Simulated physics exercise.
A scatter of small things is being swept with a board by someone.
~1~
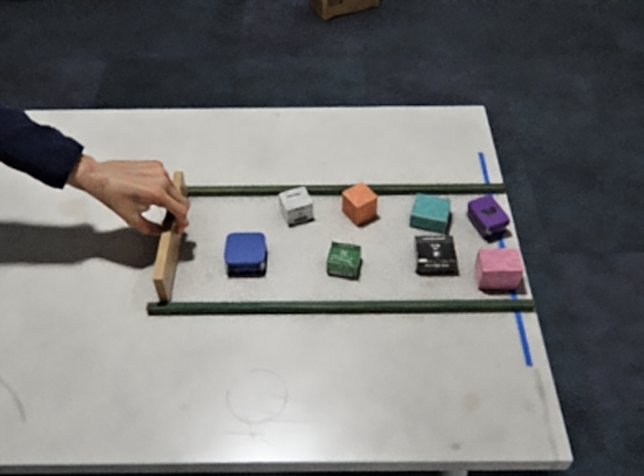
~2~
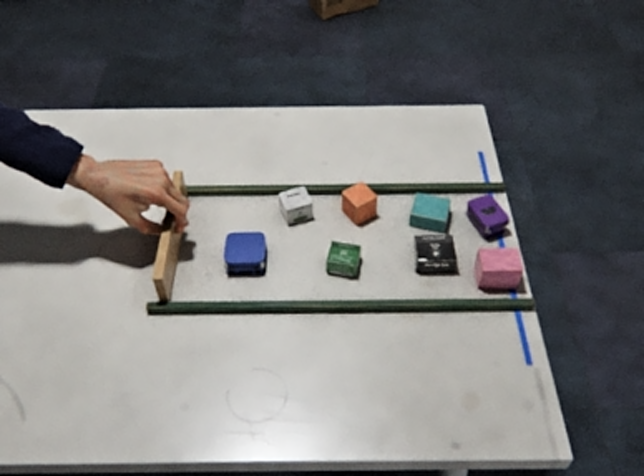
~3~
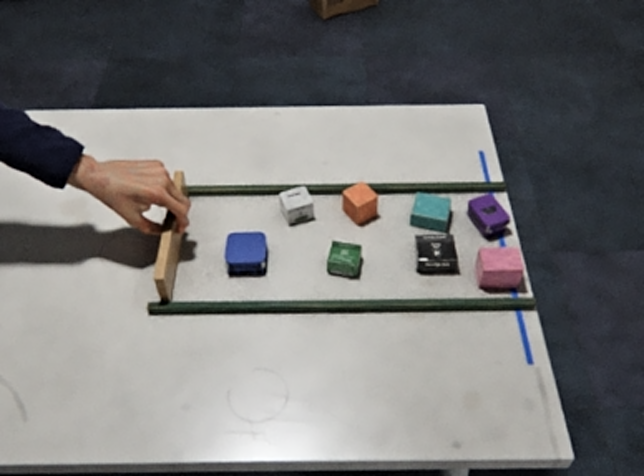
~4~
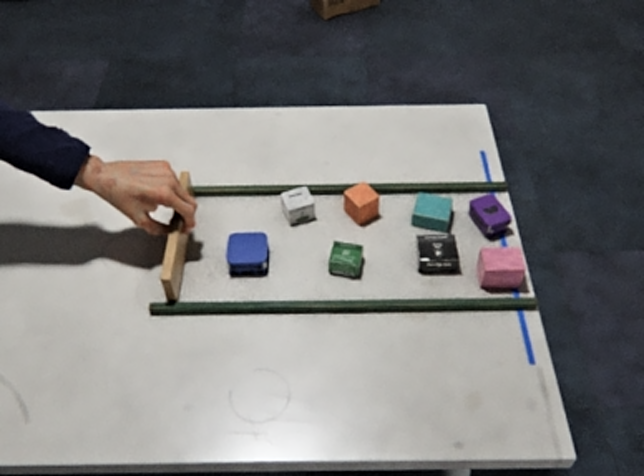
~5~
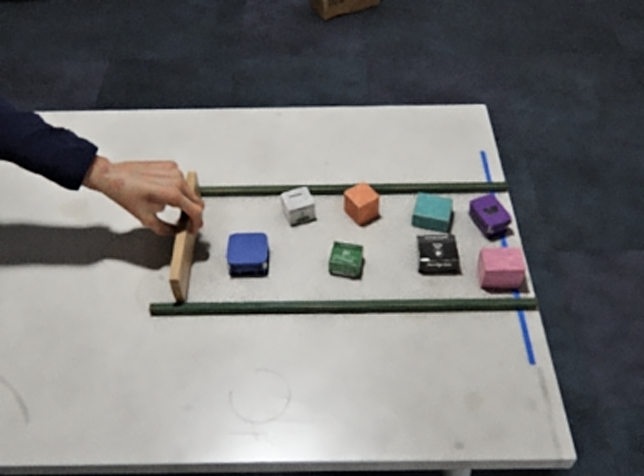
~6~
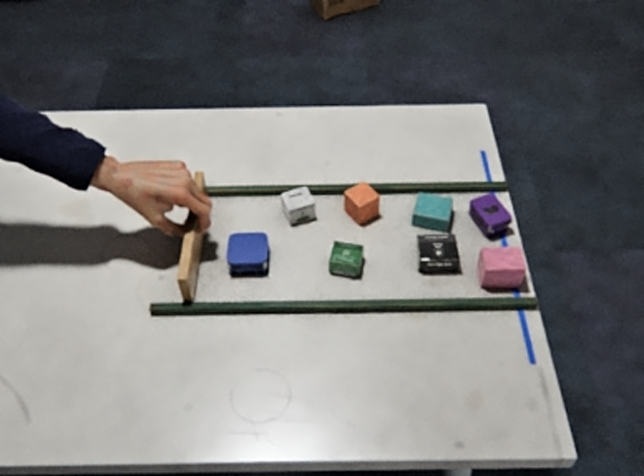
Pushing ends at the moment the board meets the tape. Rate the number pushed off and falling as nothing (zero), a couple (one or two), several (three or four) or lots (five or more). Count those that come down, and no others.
It is lots.
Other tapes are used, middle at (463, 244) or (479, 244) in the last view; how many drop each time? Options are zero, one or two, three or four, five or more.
For the first tape it's three to four, and for the second it's five or over.
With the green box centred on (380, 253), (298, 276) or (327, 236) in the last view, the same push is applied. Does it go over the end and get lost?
Goes down; stays put; goes down.
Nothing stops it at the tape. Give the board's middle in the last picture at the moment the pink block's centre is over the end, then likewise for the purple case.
The middle is at (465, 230) when it's the pink block, and at (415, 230) when it's the purple case.
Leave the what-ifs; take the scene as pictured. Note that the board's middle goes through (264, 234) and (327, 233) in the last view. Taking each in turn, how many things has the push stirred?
1, then 4.
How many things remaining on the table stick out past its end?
1.
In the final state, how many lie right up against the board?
That comes to 1.
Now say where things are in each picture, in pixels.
Purple case (487, 218); pink block (498, 269); turquoise block (430, 213); board (172, 235); tape (502, 245), in the first frame.
Pink block (498, 269); white box (296, 206), in the second frame.
Turquoise block (431, 212); board (173, 234), in the third frame.
Purple case (489, 217); black box (437, 253), in the fourth frame.
Pink block (501, 268); green box (346, 259), in the fifth frame.
Purple case (489, 216); pink block (501, 268); turquoise block (433, 212); board (194, 235); tape (505, 243), in the sixth frame.
A little later, none off yet; purple case at rest near (489, 216); pink block at rest near (501, 268); turquoise block at rest near (433, 212).
Next, none off yet; purple case at rest near (489, 216); pink block moving near (510, 268); turquoise block shifted a little near (447, 211).
Later still, two off so far; purple case dropping near (528, 339); pink block shifted about its own width near (531, 269); turquoise block tilted a little near (527, 210).
When it is over, the number that fall off is five or more; down, blue case, green box, orange block, black box, turquoise block, pink block and purple case.
